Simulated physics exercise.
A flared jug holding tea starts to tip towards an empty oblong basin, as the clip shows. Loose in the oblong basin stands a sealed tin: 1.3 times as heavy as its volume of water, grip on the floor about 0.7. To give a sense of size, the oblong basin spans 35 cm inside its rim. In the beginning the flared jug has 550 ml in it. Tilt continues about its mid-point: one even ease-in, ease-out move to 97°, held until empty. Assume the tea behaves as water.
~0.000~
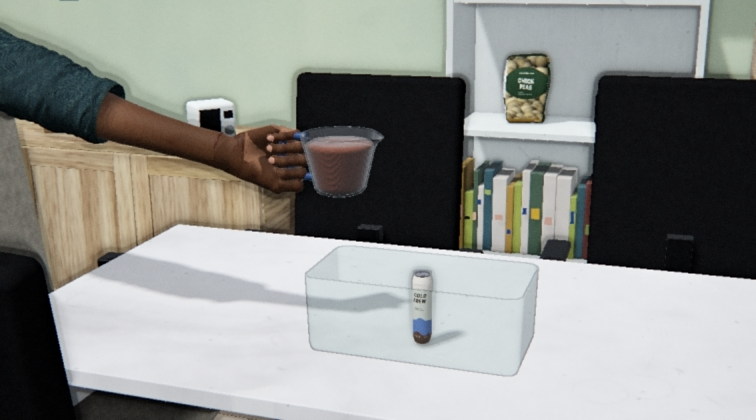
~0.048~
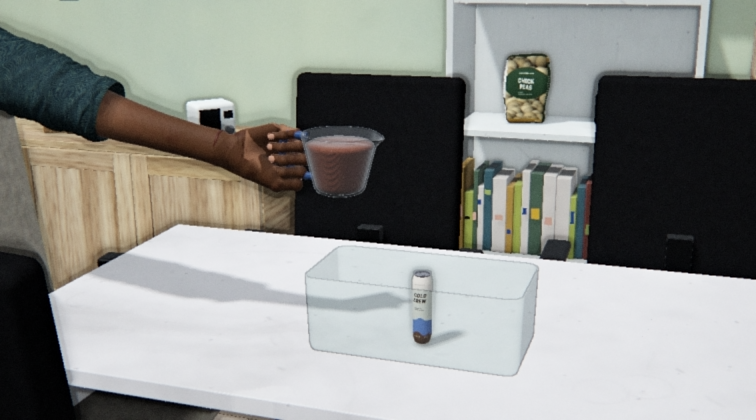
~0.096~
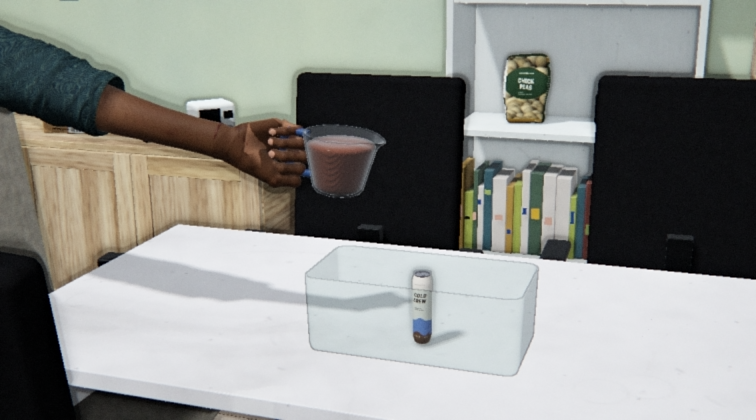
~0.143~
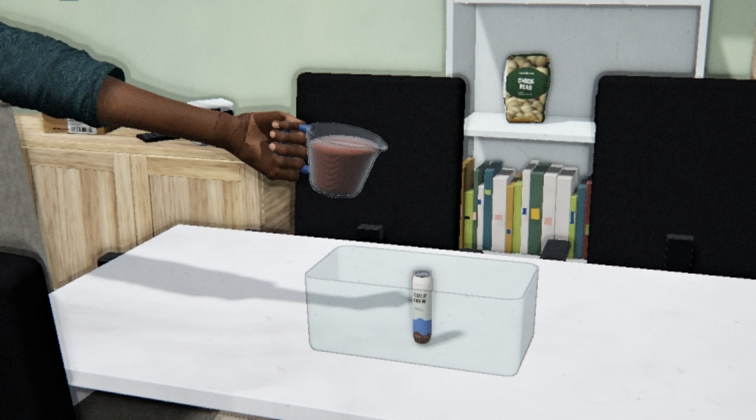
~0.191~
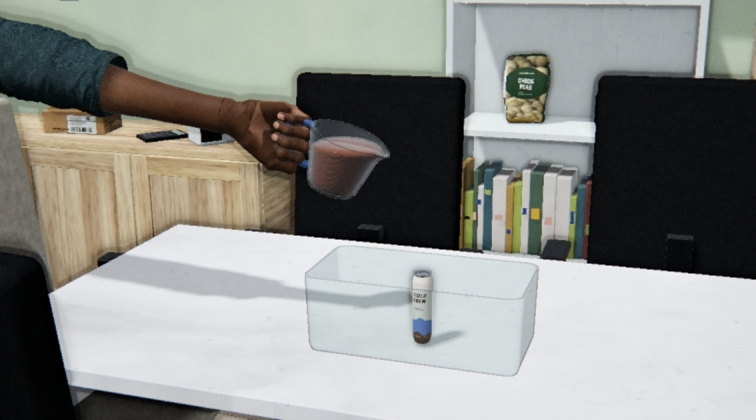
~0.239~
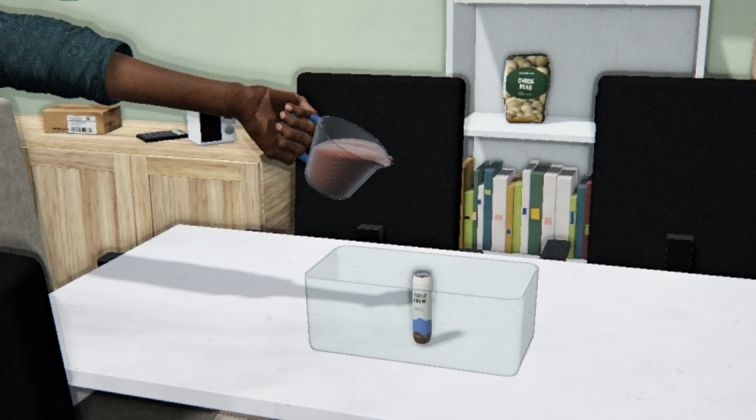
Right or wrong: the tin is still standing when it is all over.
Wrong, it has gone over.
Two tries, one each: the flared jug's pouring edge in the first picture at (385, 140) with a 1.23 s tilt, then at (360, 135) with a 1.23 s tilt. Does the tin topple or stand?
Trial 1 - tin stays standing; trial 2 - tin stays standing.
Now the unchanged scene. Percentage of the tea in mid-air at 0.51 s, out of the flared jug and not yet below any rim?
Close to 38 per cent, I'd say.
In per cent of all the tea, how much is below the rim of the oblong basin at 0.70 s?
The share is close to 82 percent.
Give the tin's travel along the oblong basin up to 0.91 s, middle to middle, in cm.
Reading: Roughly 4 cm.
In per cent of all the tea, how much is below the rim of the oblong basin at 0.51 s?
At that time the basin holds about 22 per cent of the liquid.
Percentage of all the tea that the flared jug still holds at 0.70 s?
I'd estimate some 6 per cent.
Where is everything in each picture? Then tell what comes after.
The first picture shows tilt 0°; pouring edge (383, 138); surface from (309, 140) to (374, 144); the oblong basin's rim runs from (322, 261) to (531, 283); the tin's top is at (422, 277).
The second picture shows tilt 1°; pouring edge (383, 139); surface from (310, 140) to (375, 145).
The third picture shows tilt 5°; pouring edge (385, 142); surface from (311, 139) to (376, 146).
The fourth picture shows tilt 12°; pouring edge (387, 148); surface from (313, 139) to (379, 148).
The fifth picture shows tilt 20°; pouring edge (389, 156); surface from (316, 141) to (385, 151).
The sixth picture shows tilt 31°; pouring edge (390, 165); surface from (316, 146) to (386, 159); 2 per cent is over the edge.
After 0.51 s the tilt is 88° and 40 per cent is still to pour; the tin stands where it began.
After 0.70 s the tilt is 97° and 6 per cent is still to pour; the tin stands where it began.
After 0.91 s the tilt is 97° and 0 per cent is still to pour; the tin leans 15°.
After 1.13 s the tilt is 97° and 0 per cent is still to pour; the tin lies on its side.
In the end the tin lies on its side.
